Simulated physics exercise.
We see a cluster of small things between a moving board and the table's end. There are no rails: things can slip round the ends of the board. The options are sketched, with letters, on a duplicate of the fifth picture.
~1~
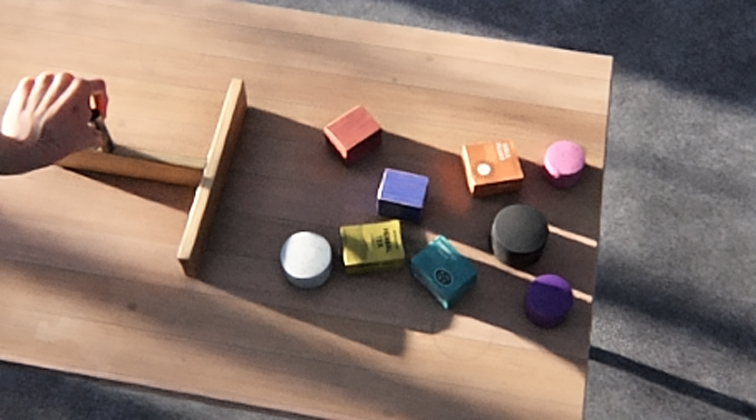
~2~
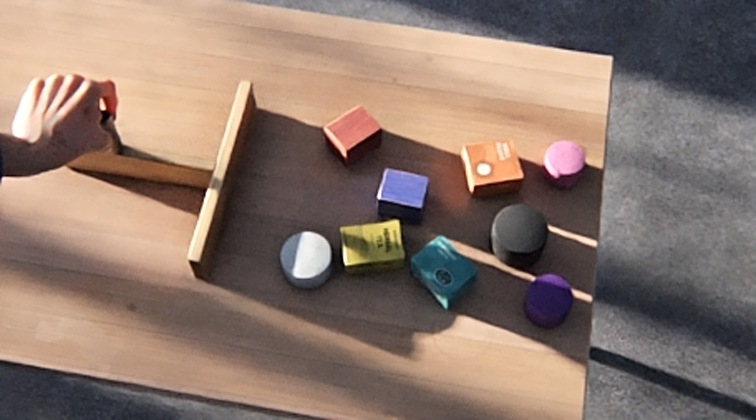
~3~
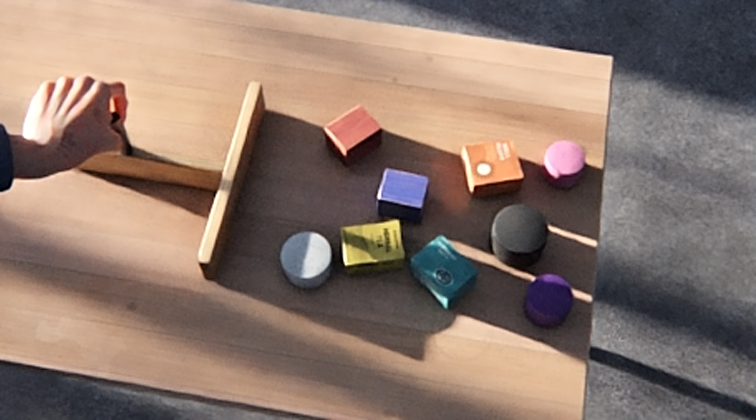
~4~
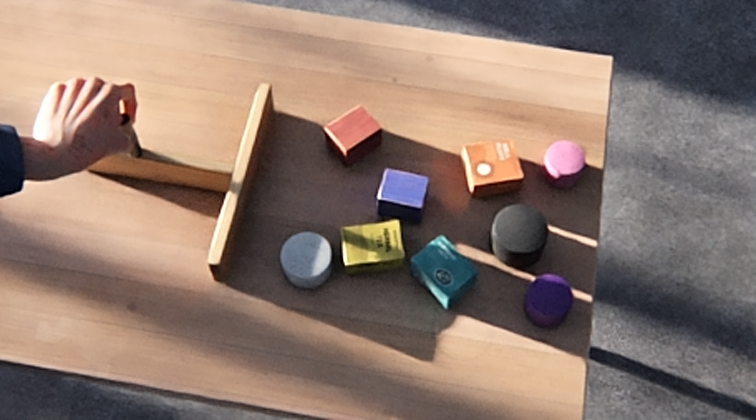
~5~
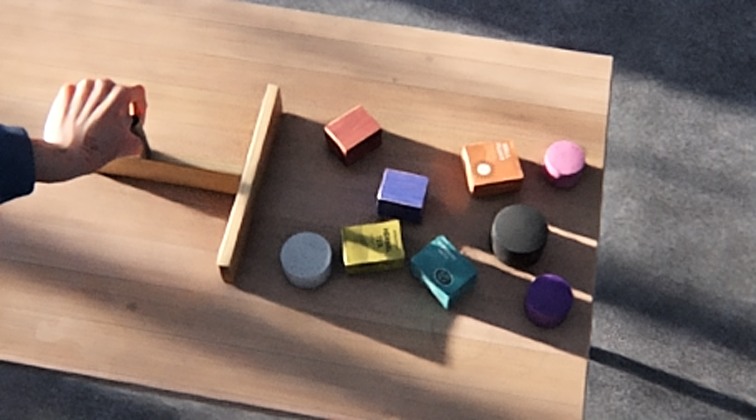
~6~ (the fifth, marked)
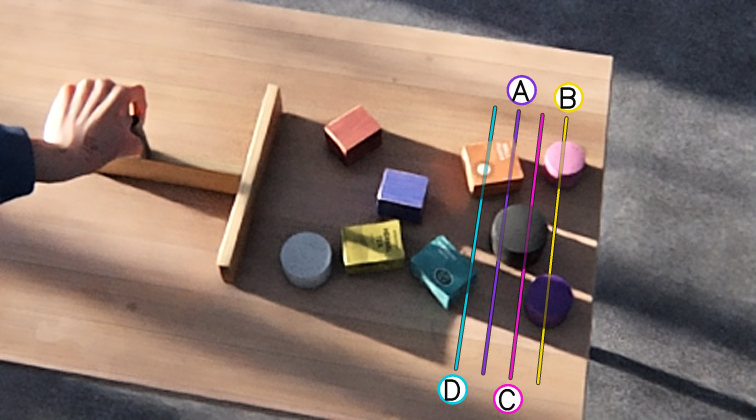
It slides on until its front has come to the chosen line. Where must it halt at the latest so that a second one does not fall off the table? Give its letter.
No farther than D.
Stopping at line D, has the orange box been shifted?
Yes.
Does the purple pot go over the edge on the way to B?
By then, yes.
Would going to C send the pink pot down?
Yes.
On the marked copy, A at (502, 233); B at (553, 241); C at (528, 237); D at (477, 229).
With D. Early on, board (330, 184); white pot (347, 270); red block (379, 136).
Further on, board (412, 197); turquoise packet (482, 278); white pot (427, 305).
At the end, board (475, 207); purple pot (589, 319); pink pot (596, 166); none fallen.
As for the rest, A drops two; B drops five; C drops four.
